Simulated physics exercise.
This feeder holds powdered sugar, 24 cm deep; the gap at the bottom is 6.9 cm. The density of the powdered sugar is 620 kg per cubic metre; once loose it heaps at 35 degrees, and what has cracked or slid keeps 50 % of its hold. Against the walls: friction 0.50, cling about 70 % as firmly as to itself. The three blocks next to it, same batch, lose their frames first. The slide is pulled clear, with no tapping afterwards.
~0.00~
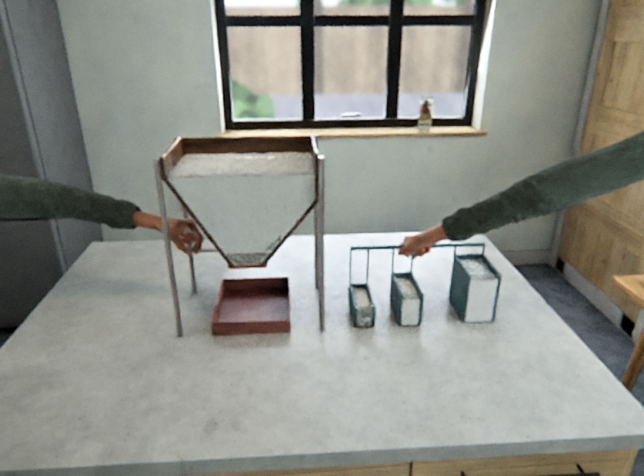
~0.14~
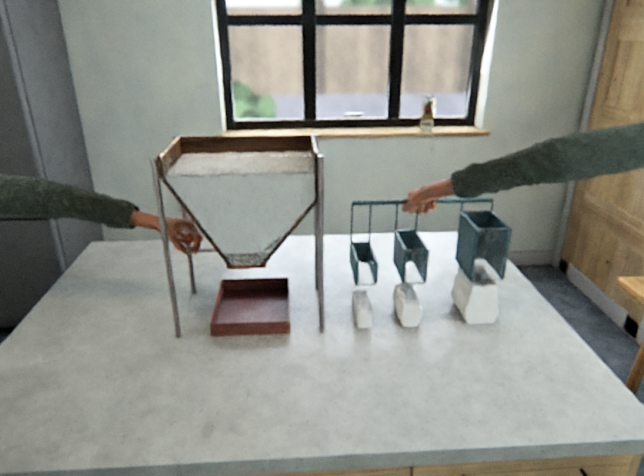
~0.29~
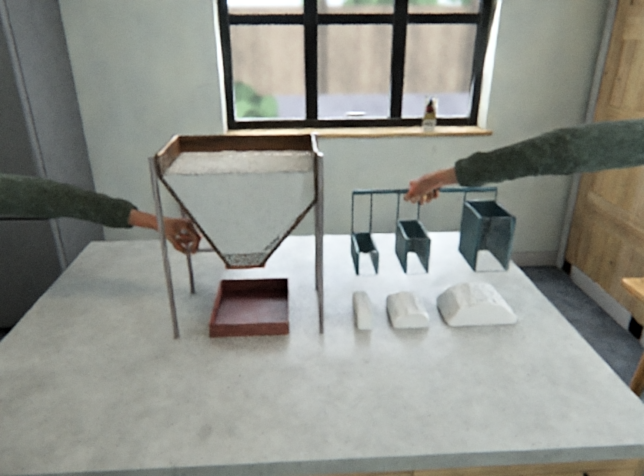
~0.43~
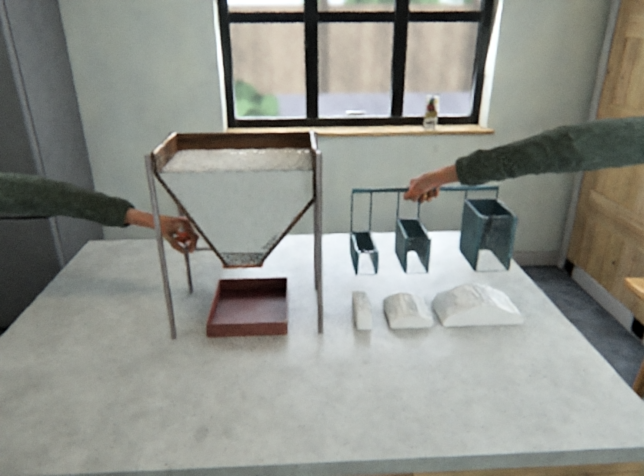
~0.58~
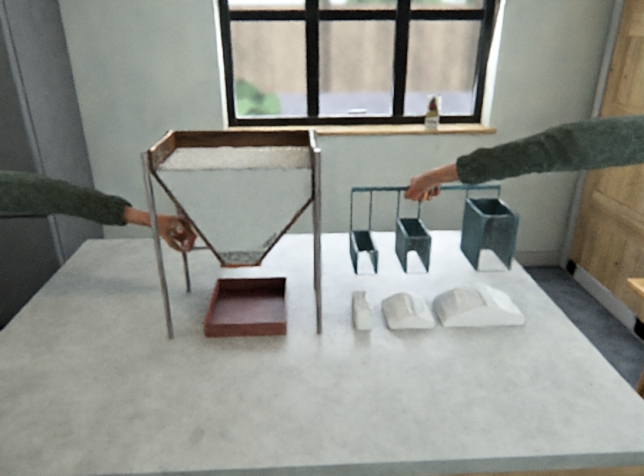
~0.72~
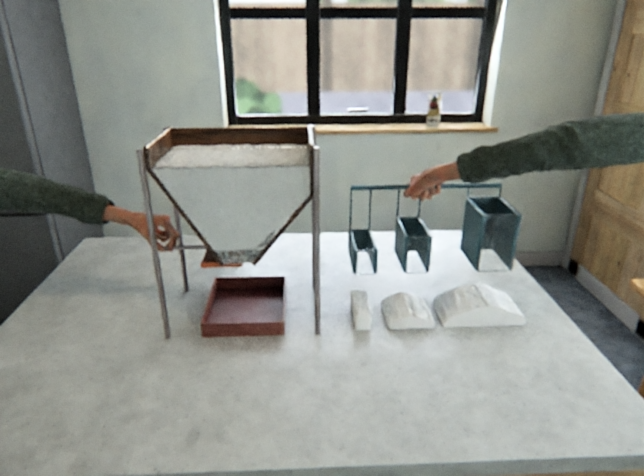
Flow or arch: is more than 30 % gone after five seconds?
It pours.
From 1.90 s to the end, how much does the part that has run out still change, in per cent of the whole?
About 20 %.
After 1.07 s, 11 % has run out.
After 1.49 s, 46 % has run out.
After 1.90 s, 78 % has run out.
After 2.32 s, 100 % has run out.
After 5.62 s, 100 % has run out.
